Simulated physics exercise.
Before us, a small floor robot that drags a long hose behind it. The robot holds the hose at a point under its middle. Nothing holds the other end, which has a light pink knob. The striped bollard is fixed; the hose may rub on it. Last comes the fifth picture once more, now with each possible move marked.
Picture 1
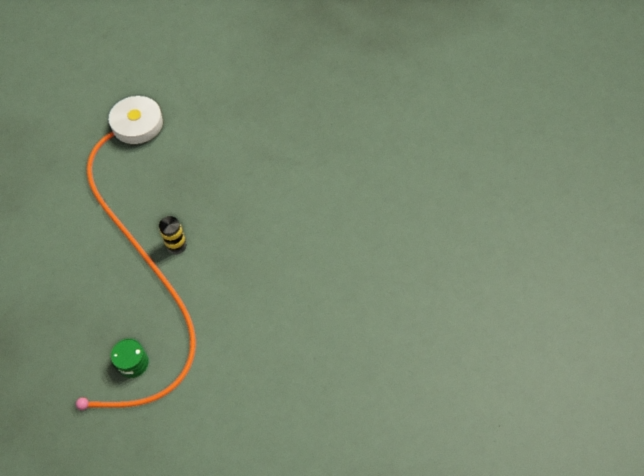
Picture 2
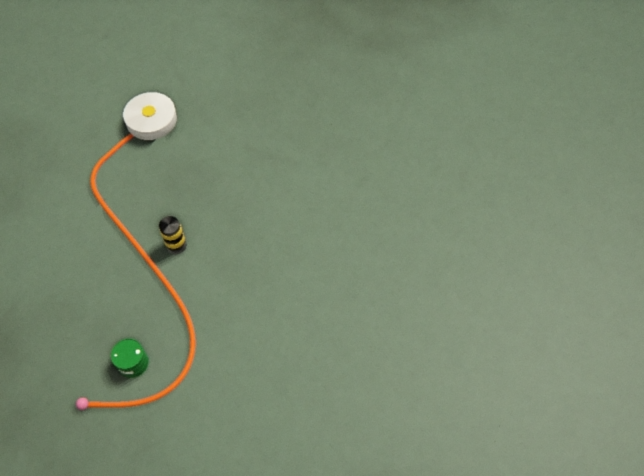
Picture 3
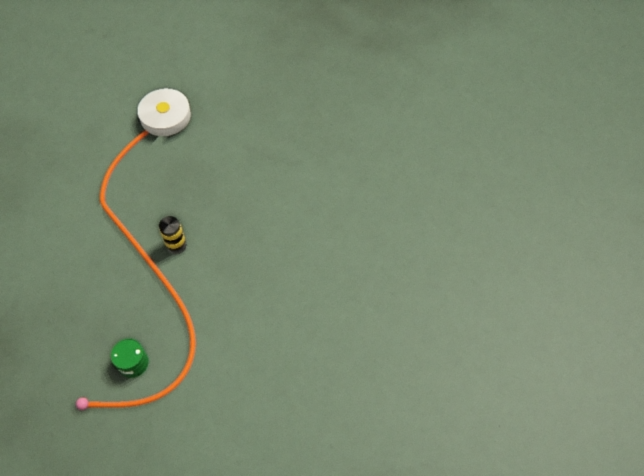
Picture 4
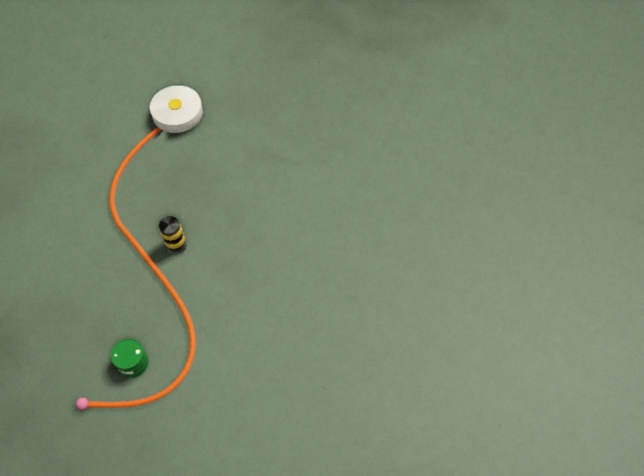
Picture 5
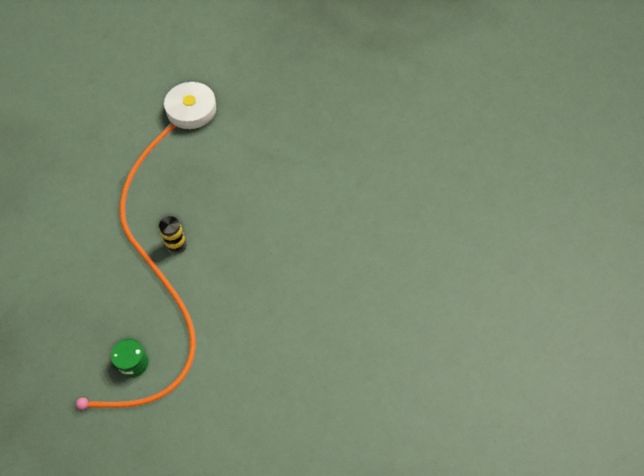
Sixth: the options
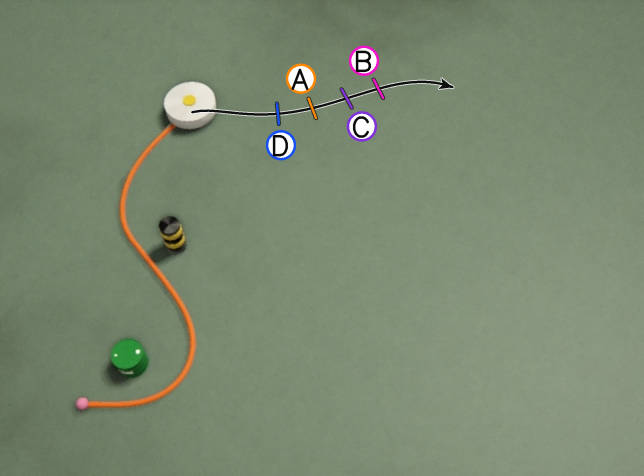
The clip opens on a round white robot at upper left, an orange hose curving down from it past a black-and-yellow bollard and a green pot to a pink knob. The robot slides a short way right and slightly up, drawing the hose's upper bend closer to the bollard while the lower part stays still.
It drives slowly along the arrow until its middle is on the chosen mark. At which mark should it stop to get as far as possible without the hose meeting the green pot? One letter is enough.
All is well up to A.
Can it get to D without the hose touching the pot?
For that mark, yes.
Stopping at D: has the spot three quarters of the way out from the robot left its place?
No.
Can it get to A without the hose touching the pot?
For that mark, yes.
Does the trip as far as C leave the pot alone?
No.
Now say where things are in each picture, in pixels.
Green pot (130, 358); bollard (173, 236); robot (136, 121), in the first frame.
Robot (151, 117); green pot (130, 358), in the second frame.
Robot (165, 113); free end (82, 404), in the third frame.
Robot (177, 110); bollard (173, 236), in the fourth frame.
Robot (191, 106); green pot (130, 358); bollard (173, 236); free end (82, 404), in the fifth frame.
On the marked copy, A at (312, 108); B at (378, 89); C at (347, 98); D at (278, 114); the route from (192, 112) via (330, 104) to (453, 87).
Following A. Soon after the start, robot (234, 107), middle of the hose (155, 268), free end (82, 404).
Later, robot (275, 108), middle of the hose (164, 264), free end (82, 404).
In the end, robot (312, 102), middle of the hose (165, 244), free end (82, 404); only the bollard has been touched, if anything.
As for the rest, B brings the hose against the pot; C brings the hose against the pot; D is safe but short.
